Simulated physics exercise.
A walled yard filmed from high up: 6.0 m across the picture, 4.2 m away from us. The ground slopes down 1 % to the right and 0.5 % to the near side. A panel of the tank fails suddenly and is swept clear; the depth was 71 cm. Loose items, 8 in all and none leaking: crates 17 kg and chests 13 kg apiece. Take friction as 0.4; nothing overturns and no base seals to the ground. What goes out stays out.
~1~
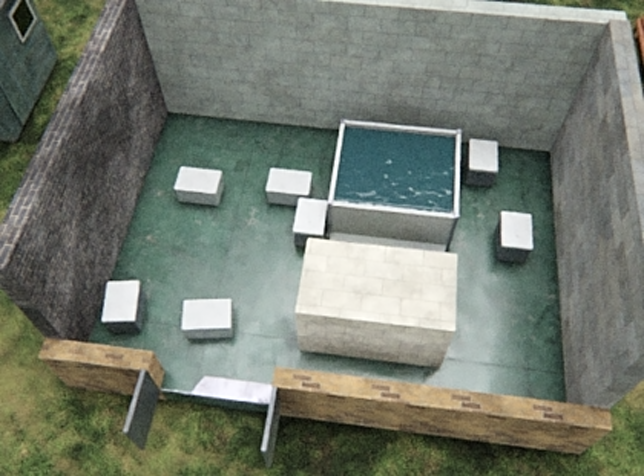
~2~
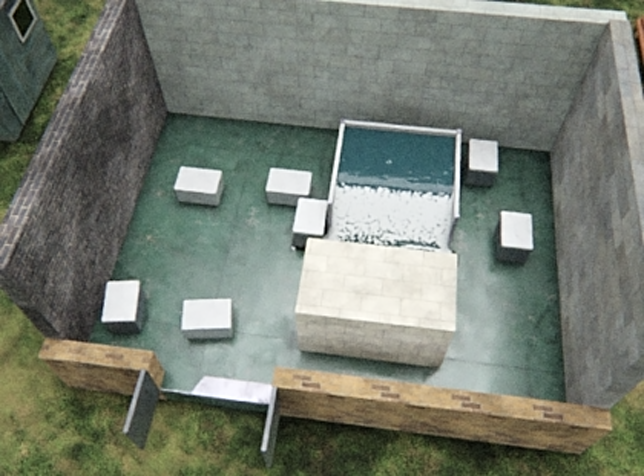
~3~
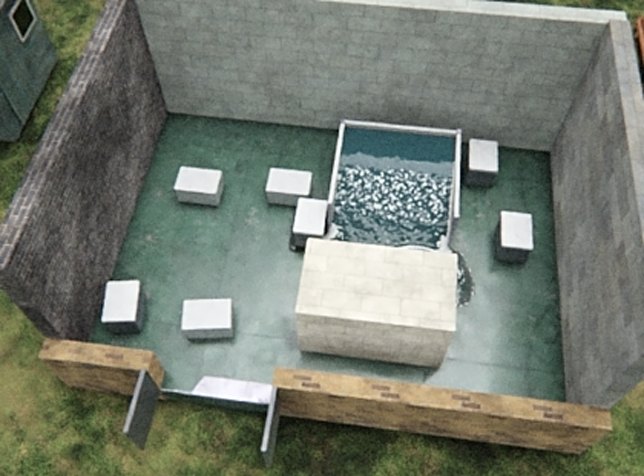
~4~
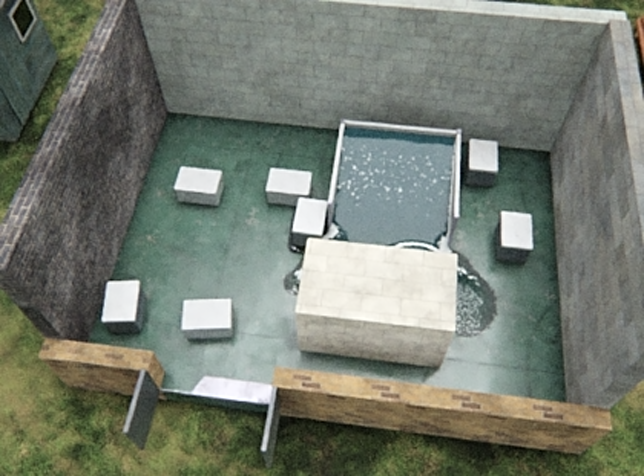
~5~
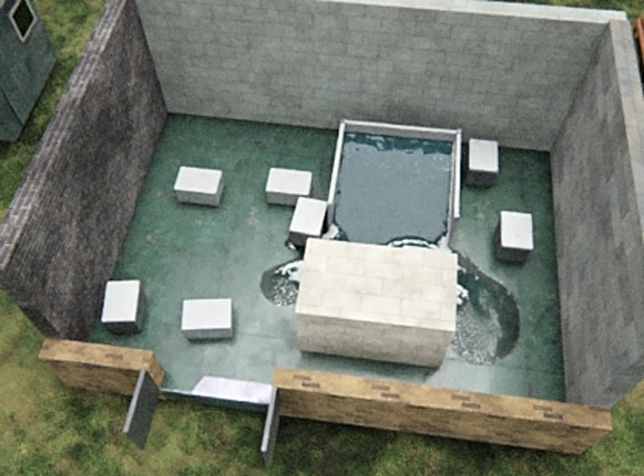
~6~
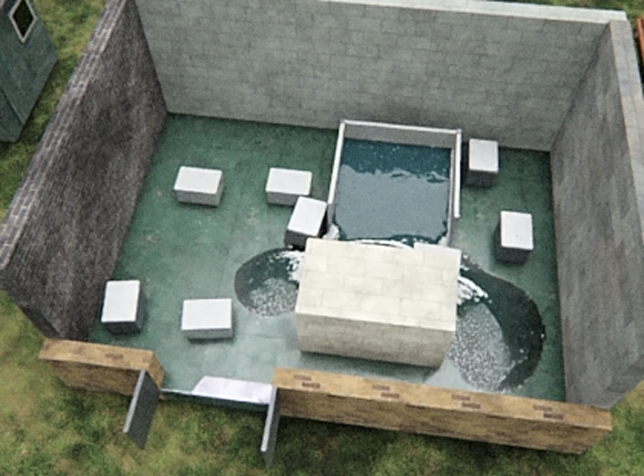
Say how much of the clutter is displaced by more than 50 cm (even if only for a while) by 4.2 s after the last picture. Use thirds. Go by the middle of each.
That comes to from one to two thirds.
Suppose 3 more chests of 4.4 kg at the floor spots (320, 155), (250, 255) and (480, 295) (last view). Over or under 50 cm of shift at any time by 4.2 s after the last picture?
In turn: Less, more, more.
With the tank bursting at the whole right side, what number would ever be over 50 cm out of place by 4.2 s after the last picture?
Then 2.
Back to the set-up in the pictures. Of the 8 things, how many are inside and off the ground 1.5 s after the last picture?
2 of them.
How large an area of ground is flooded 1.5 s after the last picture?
Roughly 17 m2.
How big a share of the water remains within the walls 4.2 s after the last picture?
About 94 per cent.
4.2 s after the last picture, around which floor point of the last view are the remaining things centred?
Near (340, 221).
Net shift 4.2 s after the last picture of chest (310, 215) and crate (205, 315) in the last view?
In turn: 40 cm, 30 cm.
Then, 0.4 s after the last picture 1 of 8 are over 50 cm from their spots; 1 afloat.
Then, 1.5 s after the last picture 2 of 8 are over 50 cm from their spots; 2 afloat.
Then, 2.8 s after the last picture 2 of 8 are over 50 cm from their spots; 3 afloat.
Then, 4.2 s after the last picture 3 of 8 are over 50 cm from their spots, and 3 have been at some point; 4 afloat.
